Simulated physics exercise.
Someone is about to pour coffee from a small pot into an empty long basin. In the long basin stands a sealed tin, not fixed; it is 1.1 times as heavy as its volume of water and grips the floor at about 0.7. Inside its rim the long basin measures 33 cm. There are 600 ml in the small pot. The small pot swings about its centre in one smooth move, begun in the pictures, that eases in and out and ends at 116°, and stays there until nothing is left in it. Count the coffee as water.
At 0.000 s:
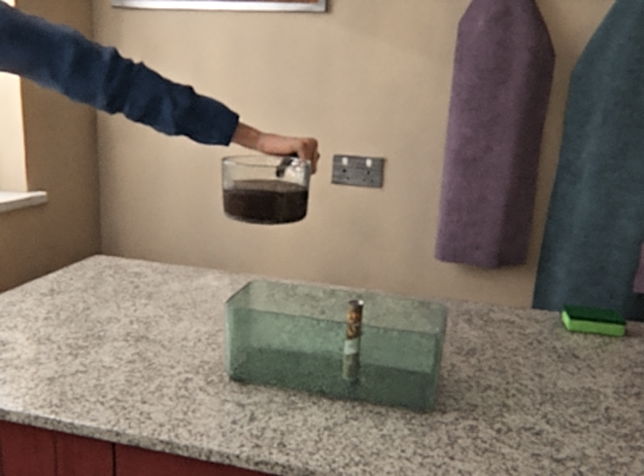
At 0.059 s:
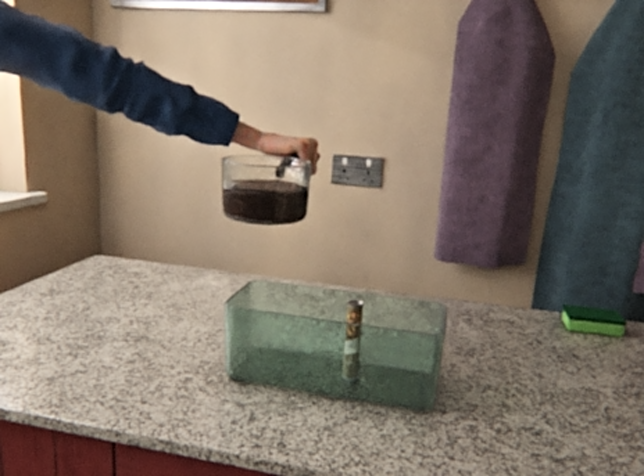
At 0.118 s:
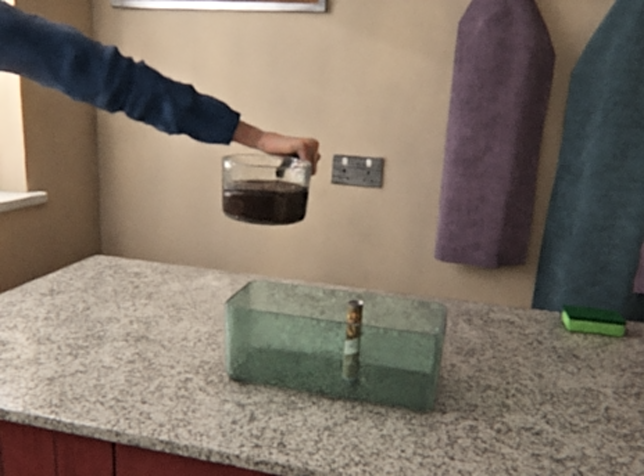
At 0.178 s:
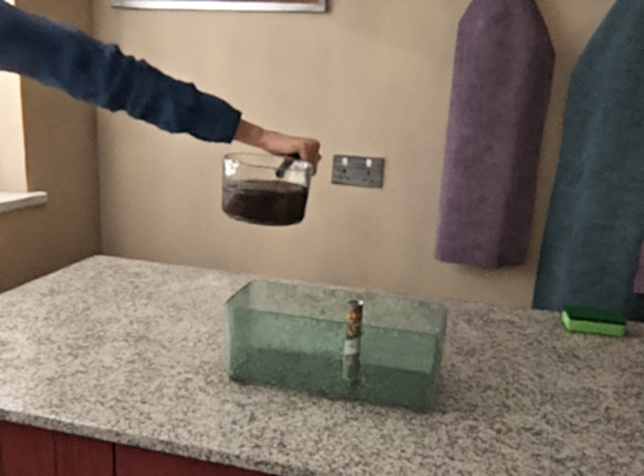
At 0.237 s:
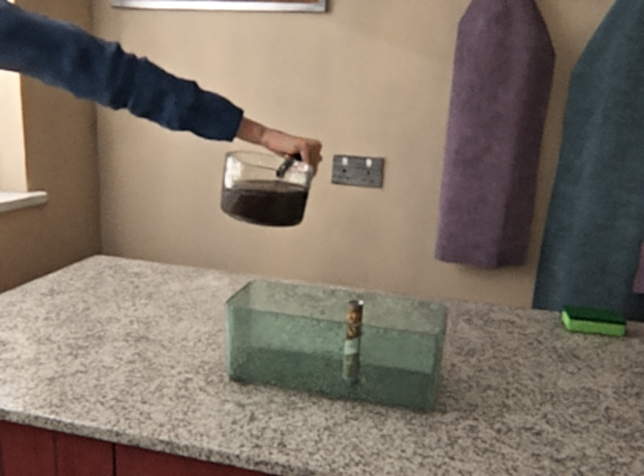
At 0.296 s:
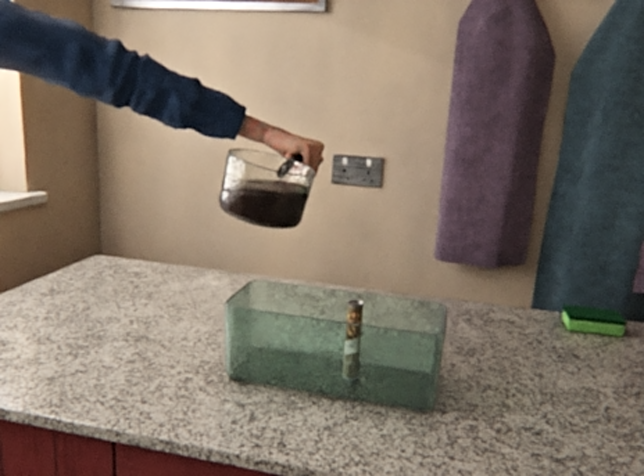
At the start, a blue-sleeved arm reaching in from the left holds a clear pot of dark coffee almost upright above a long greenish basin with a slim tin in it. The hand then tilts the pot slightly, gradually lowering its right side, while the basin stays still.
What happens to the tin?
It goes over.
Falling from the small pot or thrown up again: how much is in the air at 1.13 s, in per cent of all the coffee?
Some 18 per cent.
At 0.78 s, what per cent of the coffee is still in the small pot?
Near 76 in a hundred.
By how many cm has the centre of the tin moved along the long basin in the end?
About 7.0 cm.
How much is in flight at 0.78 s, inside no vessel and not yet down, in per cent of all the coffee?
Some 22 per cent.
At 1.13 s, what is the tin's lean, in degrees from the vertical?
About 15°.
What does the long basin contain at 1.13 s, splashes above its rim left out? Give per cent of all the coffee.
Some 68 per cent.
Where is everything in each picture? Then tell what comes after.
In the first picture, it leans 0°; its right rim is at (309, 166); the coffee meets the walls at (229, 182) and (307, 188); the long basin's rim runs from (238, 293) to (445, 320); the tin's top is at (355, 306).
In the second picture, it leans 1°; its right rim is at (309, 166); the coffee meets the walls at (229, 182) and (307, 189).
In the third picture, it leans 2°; its right rim is at (310, 167); the coffee meets the walls at (229, 181) and (307, 189).
In the fourth picture, it leans 5°; its right rim is at (311, 169); the coffee meets the walls at (229, 182) and (307, 189).
In the fifth picture, it leans 8°; its right rim is at (312, 172); the coffee meets the walls at (229, 181) and (307, 189).
In the sixth picture, it leans 12°; its right rim is at (313, 176); the coffee meets the walls at (229, 182) and (308, 189).
By 0.78 s the tilt is 68° and 76 per cent is still to pour; the tin stands where it began.
By 1.13 s the tilt is 106° and 13 per cent is still to pour; the tin leans 13°.
By 1.50 s the tilt is 116° and 0 per cent is still to pour; the tin lies on its side.
By 1.90 s the tilt is 116° and 0 per cent is still to pour; the tin lies on its side.
At rest the tin lies on its side.
